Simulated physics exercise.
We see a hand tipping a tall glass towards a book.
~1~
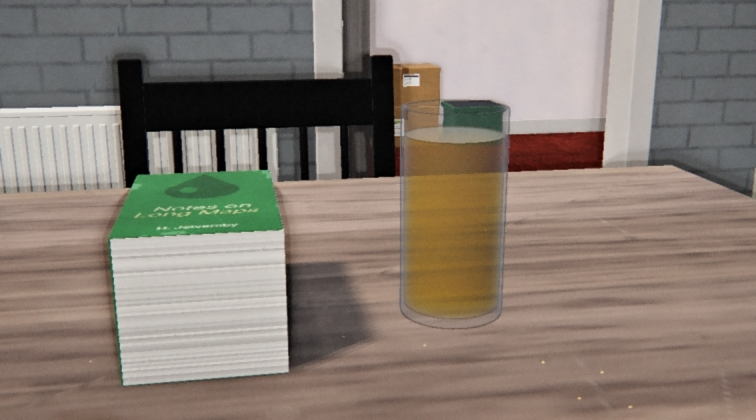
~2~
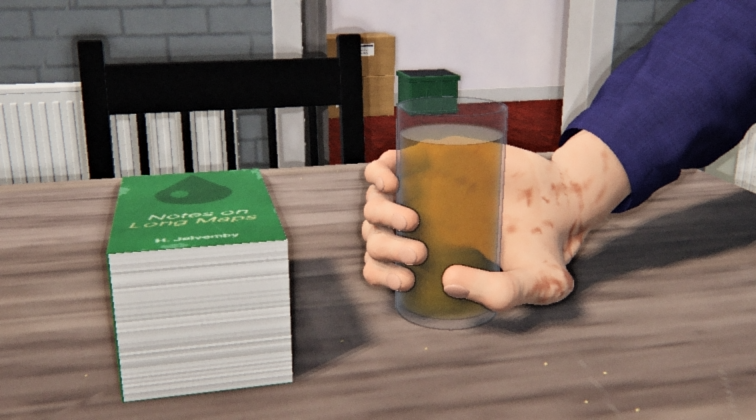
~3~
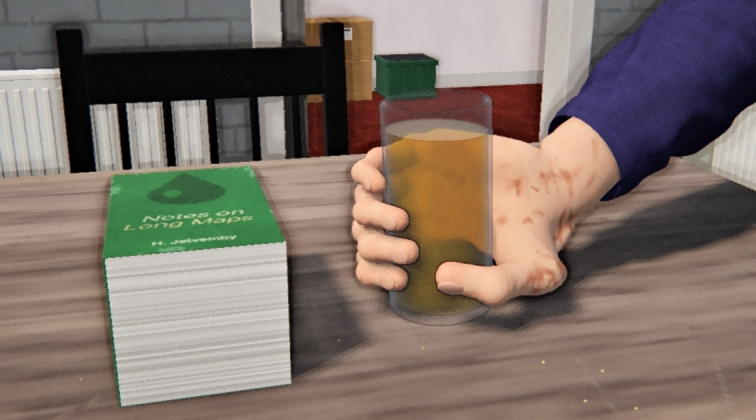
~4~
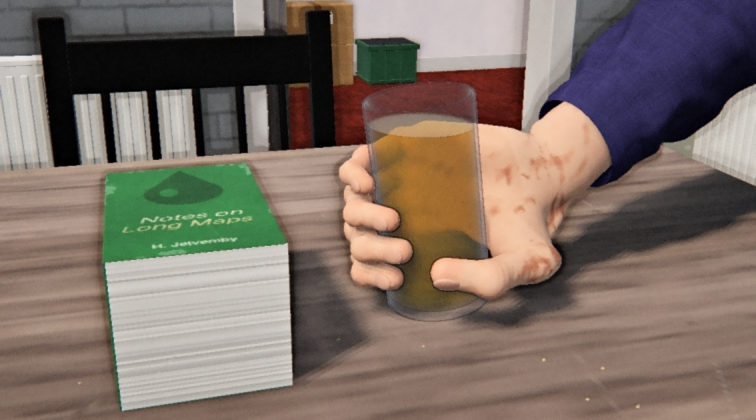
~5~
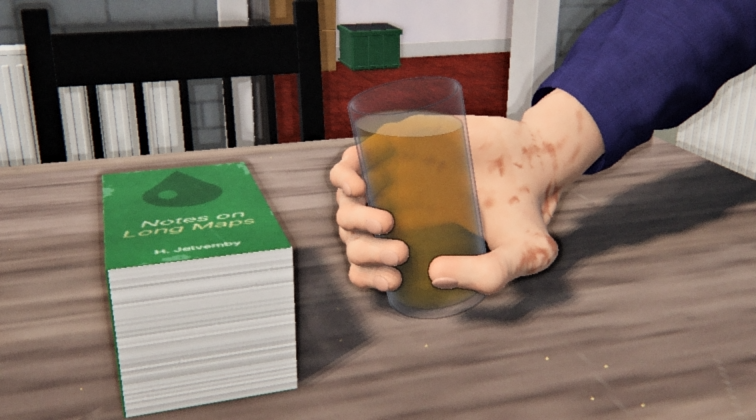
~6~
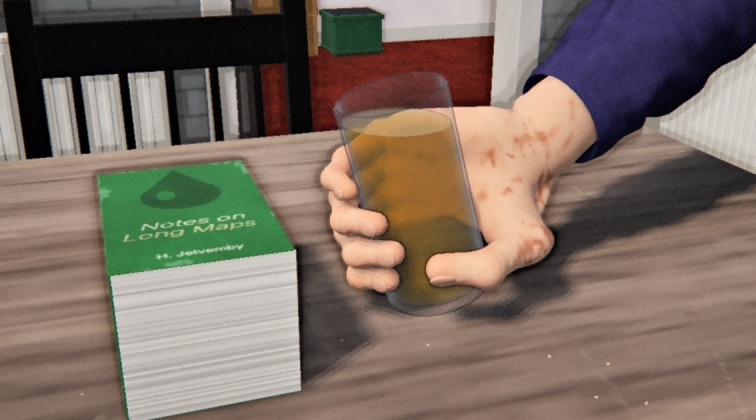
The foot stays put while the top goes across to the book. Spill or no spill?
It slops over.
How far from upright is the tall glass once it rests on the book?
About 45°.
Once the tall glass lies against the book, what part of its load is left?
I make it 90 per cent.
Soon after, the tall glass leans by about 30°; nothing has left it.
Later, the tall glass leans by about 40°; some has gone over its rim; nearly all of the apple juice is inside.
In the end, the tall glass leans by about 45°, against the book; some has gone over its rim; nearly all of the apple juice is inside.
